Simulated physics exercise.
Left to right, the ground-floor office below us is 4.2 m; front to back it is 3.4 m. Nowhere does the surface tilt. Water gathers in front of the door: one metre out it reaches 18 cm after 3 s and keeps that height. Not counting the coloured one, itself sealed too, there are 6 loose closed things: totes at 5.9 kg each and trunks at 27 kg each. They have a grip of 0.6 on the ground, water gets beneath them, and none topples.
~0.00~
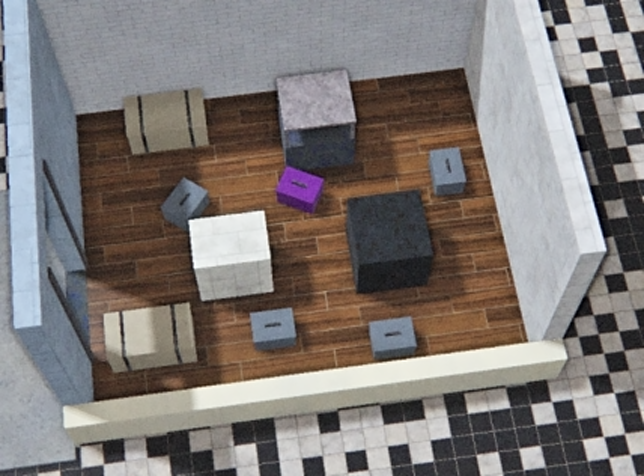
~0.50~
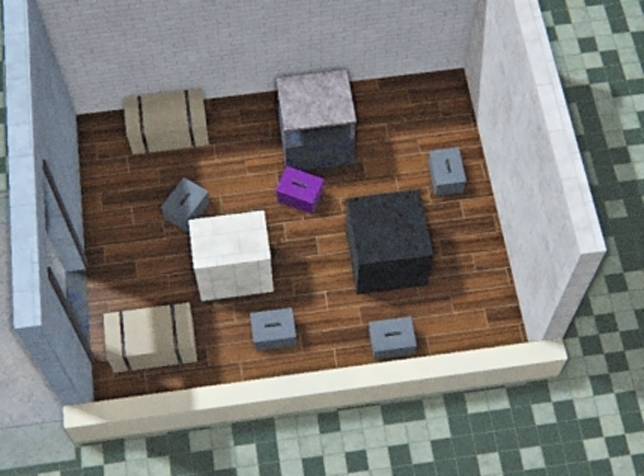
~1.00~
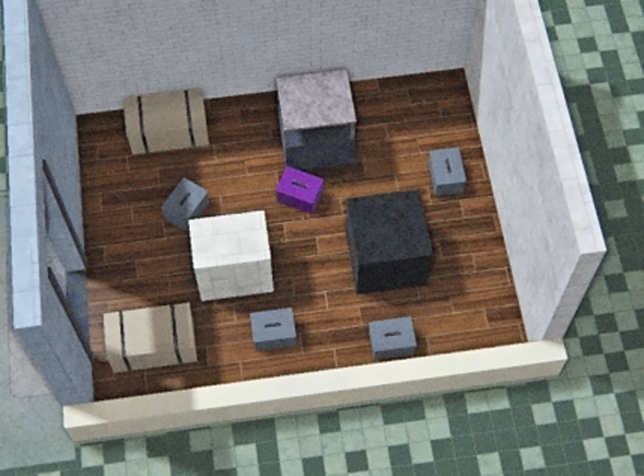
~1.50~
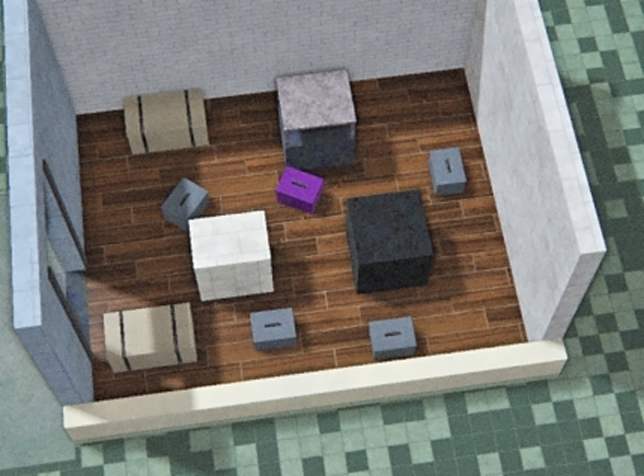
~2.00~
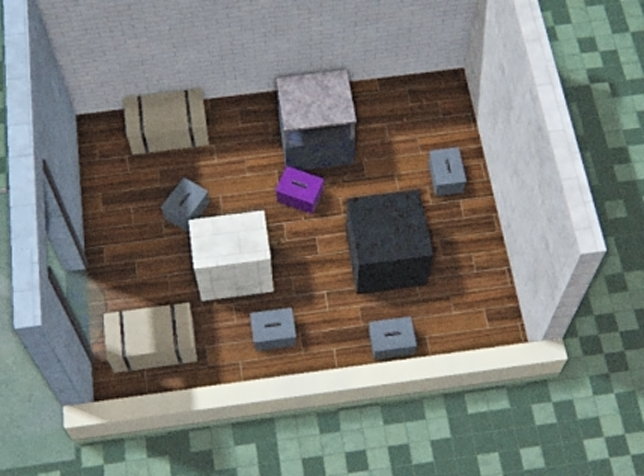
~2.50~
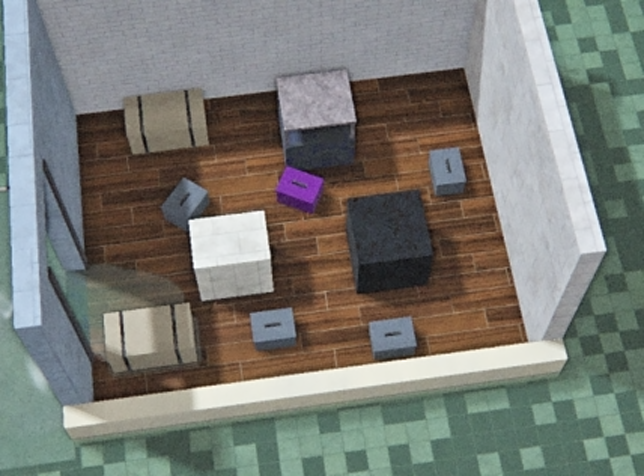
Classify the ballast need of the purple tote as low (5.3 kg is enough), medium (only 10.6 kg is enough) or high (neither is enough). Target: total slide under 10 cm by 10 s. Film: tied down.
Medium.
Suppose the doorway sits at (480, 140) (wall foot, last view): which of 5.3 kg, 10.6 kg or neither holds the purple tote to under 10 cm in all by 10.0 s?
I'd say neither one will work.
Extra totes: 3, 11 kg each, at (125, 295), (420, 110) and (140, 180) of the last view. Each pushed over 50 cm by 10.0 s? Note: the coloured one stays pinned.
Above the mark, below the mark, below the mark.
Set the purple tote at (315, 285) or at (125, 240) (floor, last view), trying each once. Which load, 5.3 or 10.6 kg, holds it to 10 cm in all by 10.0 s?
First try the heavier suffices, second try the heavier suffices.
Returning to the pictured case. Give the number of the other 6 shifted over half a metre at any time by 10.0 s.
Answer: 4.
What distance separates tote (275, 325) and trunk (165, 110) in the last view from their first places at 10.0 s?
In that order: 150 cm, 10 cm.
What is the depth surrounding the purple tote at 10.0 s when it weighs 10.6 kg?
Something like 6 centimetres.
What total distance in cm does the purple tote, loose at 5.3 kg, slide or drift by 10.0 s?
Roughly 100 cm.
After 3.5 s the purple tote would be 0 cm from its start with 5.3 kg and 0 cm from its start with 10.6 kg; 0 cm of water round it then.
After 4.5 s the purple tote would be 0 cm from its start with 5.3 kg and 0 cm from its start with 10.6 kg; 2 cm of water round it then.
After 7.0 s the purple tote would be 11 cm from its start with 5.3 kg and 0 cm from its start with 10.6 kg; 5 cm of water round it then.
After 10.0 s the purple tote would be 100 cm from its start with 5.3 kg and 0 cm from its start with 10.6 kg; 6 cm of water round it then.
